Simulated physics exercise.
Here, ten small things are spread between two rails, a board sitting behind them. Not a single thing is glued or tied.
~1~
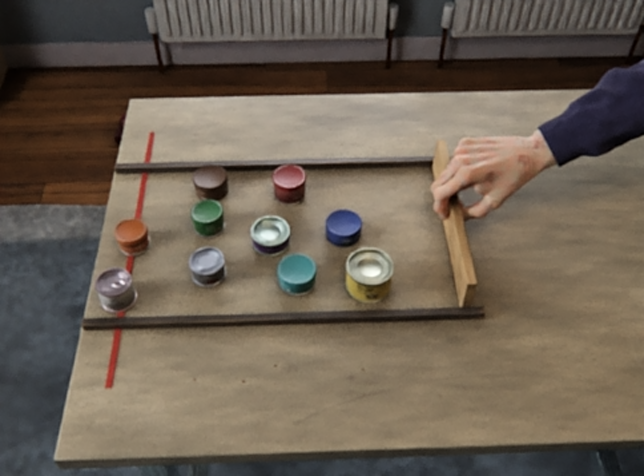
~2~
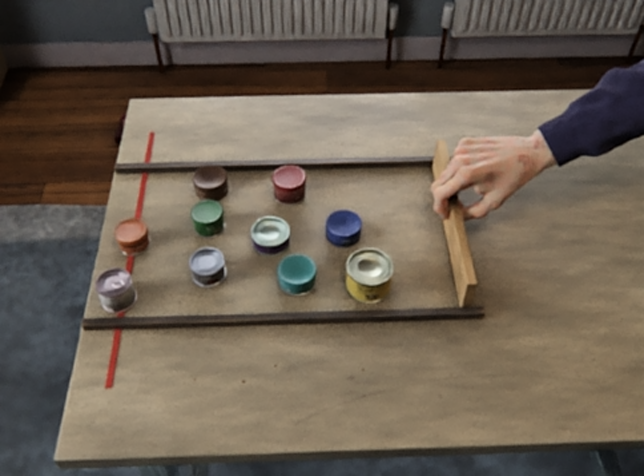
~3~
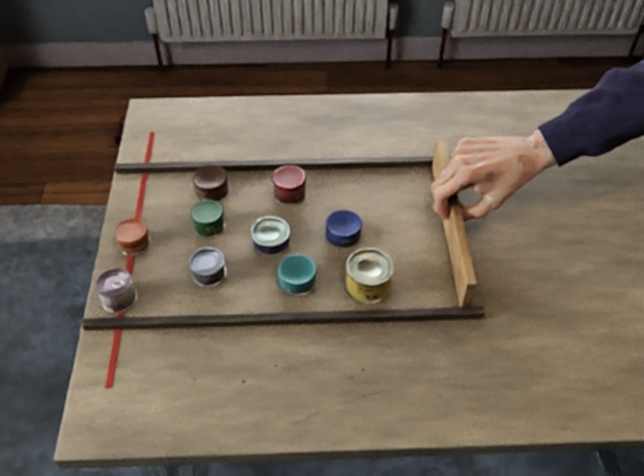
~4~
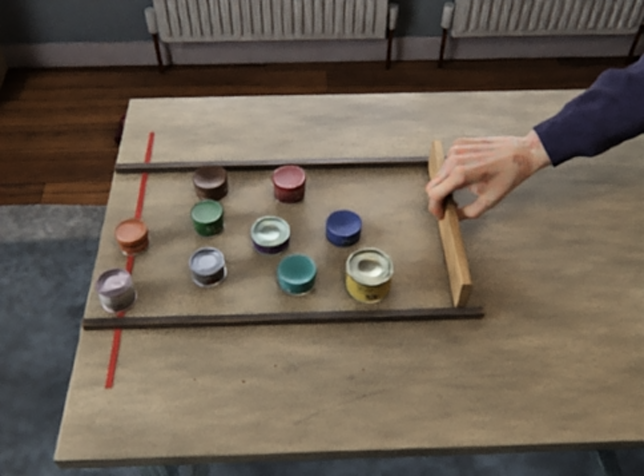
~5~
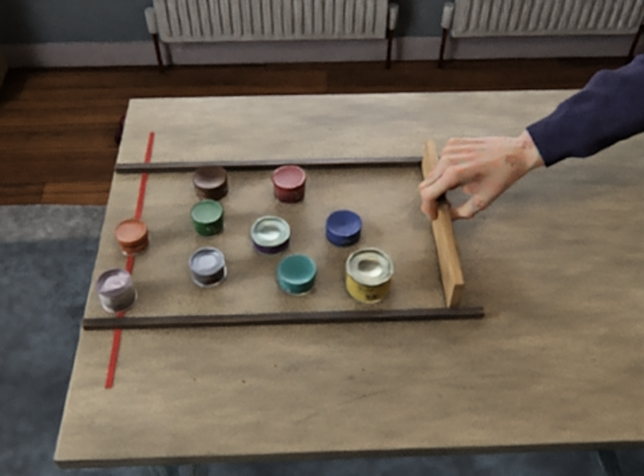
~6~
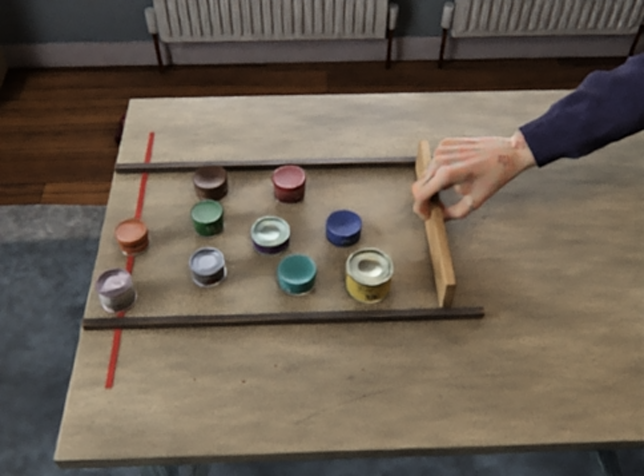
A hand held a wooden board still at the right end of two dark rails, then slid it slightly left toward ten small colourful pots, which stayed where they were on the table.
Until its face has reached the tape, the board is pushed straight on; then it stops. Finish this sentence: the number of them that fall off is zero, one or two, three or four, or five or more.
The number of them that fall off is five or more.
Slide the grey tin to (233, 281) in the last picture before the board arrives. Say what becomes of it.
From that start, the object then does not stay.
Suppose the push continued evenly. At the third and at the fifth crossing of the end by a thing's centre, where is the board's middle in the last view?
I'd put the first at about (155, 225) and the next at about (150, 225).
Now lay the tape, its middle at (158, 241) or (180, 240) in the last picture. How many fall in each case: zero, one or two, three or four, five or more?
For each place: Just one or two; either one or two.
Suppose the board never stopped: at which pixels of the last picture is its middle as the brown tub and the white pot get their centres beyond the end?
The middle is at (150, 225) when it's the brown tub, and at (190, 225) when it's the white pot.
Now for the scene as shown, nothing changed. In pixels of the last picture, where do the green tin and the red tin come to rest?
First object: (105, 209); second object: (123, 187).
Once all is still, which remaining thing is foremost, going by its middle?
Ending up nearest is the green tin.
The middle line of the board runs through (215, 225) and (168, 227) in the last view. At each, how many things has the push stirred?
Well, it's 10 at the first one and 10 at the second.
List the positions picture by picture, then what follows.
White pot (116, 290); orange pot (133, 237); brown tub (211, 183); board (453, 219); tape (133, 241), in the first picture.
Orange pot (133, 237); blue tub (344, 229), in the second picture.
Brown tub (211, 183); yellow tin (369, 276), in the third picture.
White pot (116, 290); grey tin (208, 267), in the fourth picture.
Orange pot (133, 237); purple pot (271, 236), in the fifth picture.
White pot (116, 290); orange pot (133, 237); brown tub (211, 183); board (434, 220); tape (133, 241), in the sixth picture.
A little later, none off yet; white pot at rest near (116, 290); orange pot at rest near (133, 237); brown tub at rest near (211, 183).
When it is over, the number that fall off is five or more; down, turquoise tin, grey tin, brown tub, orange pot and white pot.
